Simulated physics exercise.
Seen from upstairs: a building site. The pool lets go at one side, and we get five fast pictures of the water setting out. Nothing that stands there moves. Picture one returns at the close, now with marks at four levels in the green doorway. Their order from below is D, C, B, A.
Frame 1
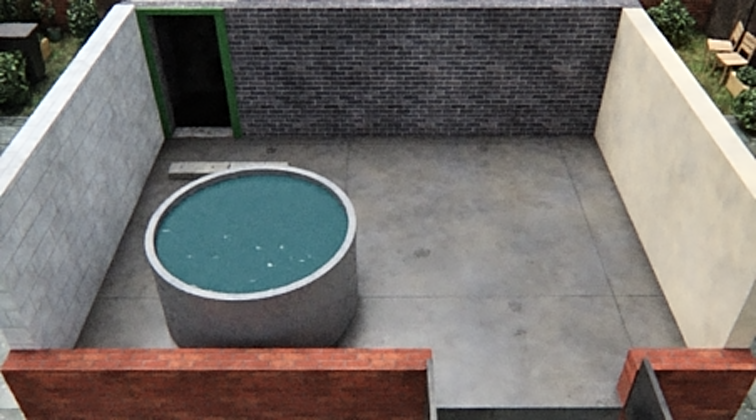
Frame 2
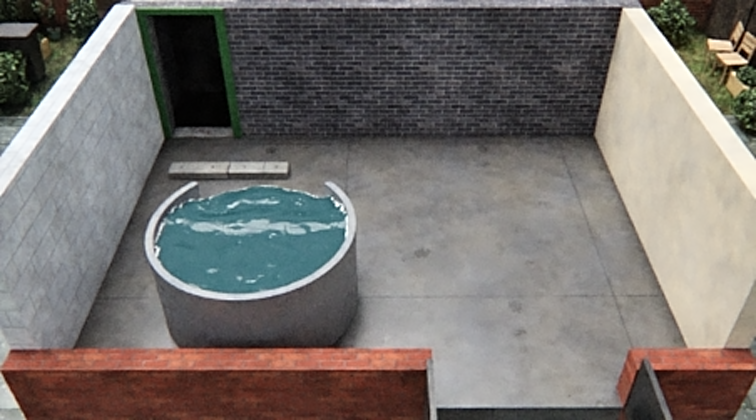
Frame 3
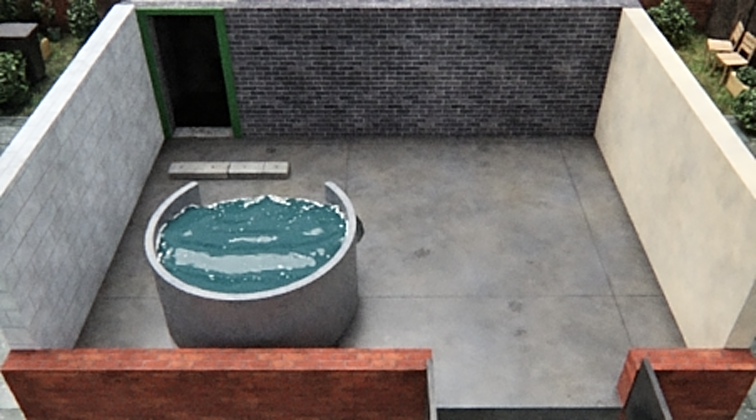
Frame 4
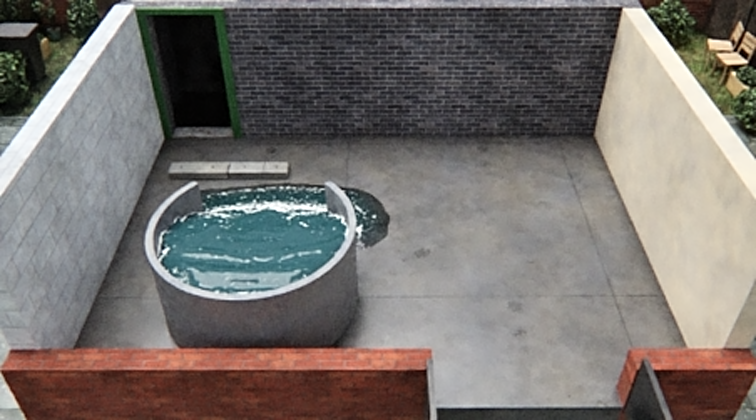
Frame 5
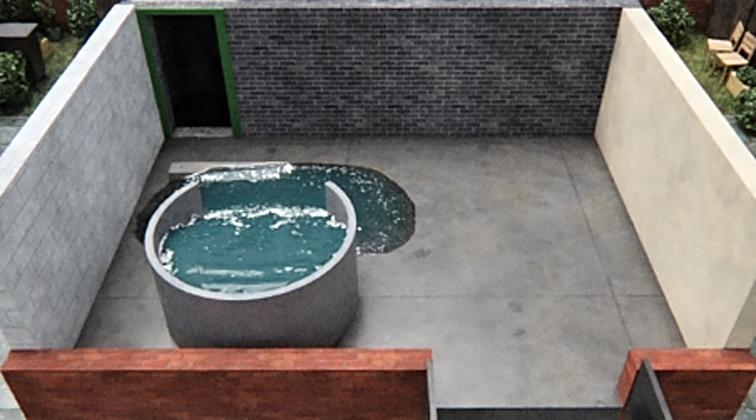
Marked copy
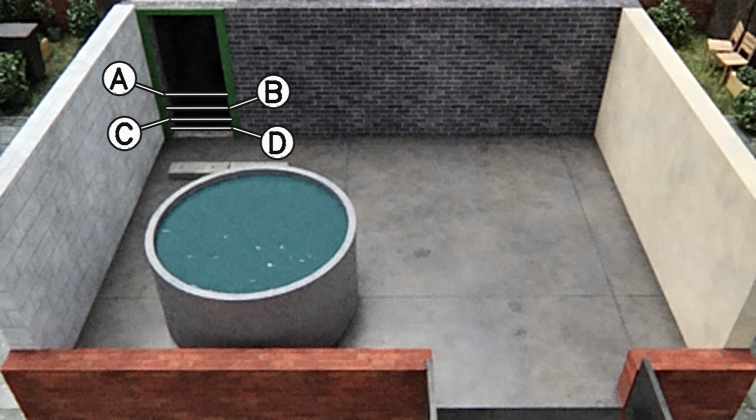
Water in a round concrete pool churned as a section of its far rim disappeared, then poured out behind it and spread across the walled yard's grey ground, around the pale slabs near the green doorway.
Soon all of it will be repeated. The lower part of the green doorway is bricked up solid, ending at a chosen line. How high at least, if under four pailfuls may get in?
B will do.
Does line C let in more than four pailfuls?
Yes, that goes wrong.
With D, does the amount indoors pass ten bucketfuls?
Yes, clearly.
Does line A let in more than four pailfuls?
No, not at all.
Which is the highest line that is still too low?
That is line C.
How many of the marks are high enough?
Two.
On the marked copy, A at (195, 94); B at (198, 108); C at (200, 119); D at (201, 128); from the bottom up D, C, B, A.
For line A, nothing gets over.
For line B, a splash gets over, under a bucket.
For line C, about 8 bucketfuls get in.
For line D, dozens of bucketfuls pour in.
